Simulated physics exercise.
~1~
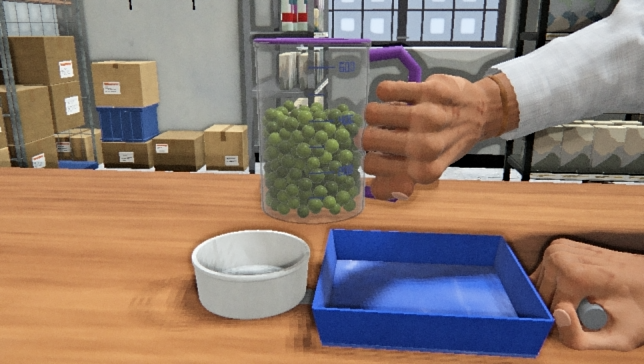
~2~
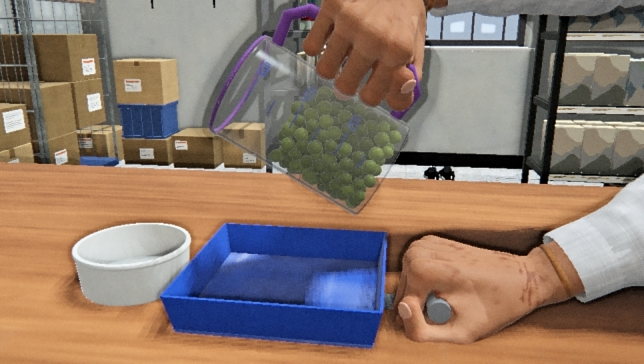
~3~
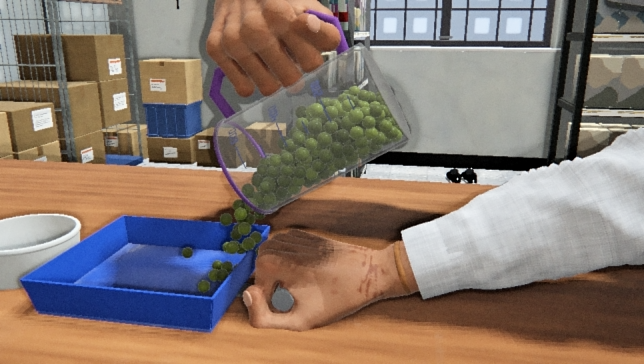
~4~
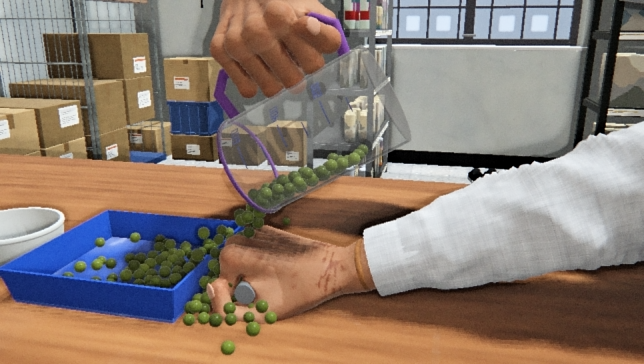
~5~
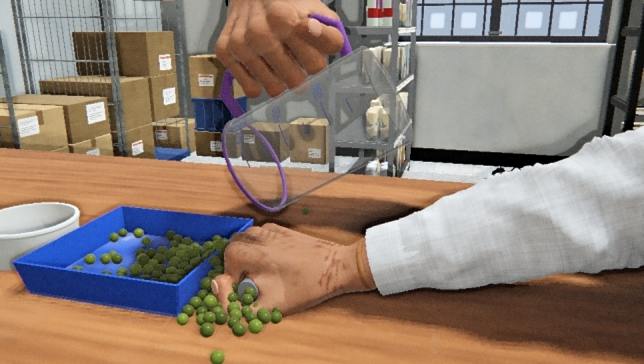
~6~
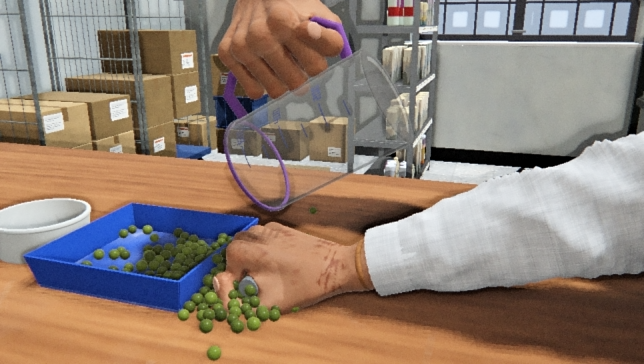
The clip shows one hand tipping a clear jug of small green olives while another hand rests beside a blue tin and white dish. The olives pour out, some landing in the tin and others spilling around the resting hand, leaving the jug empty and the dish without olives.
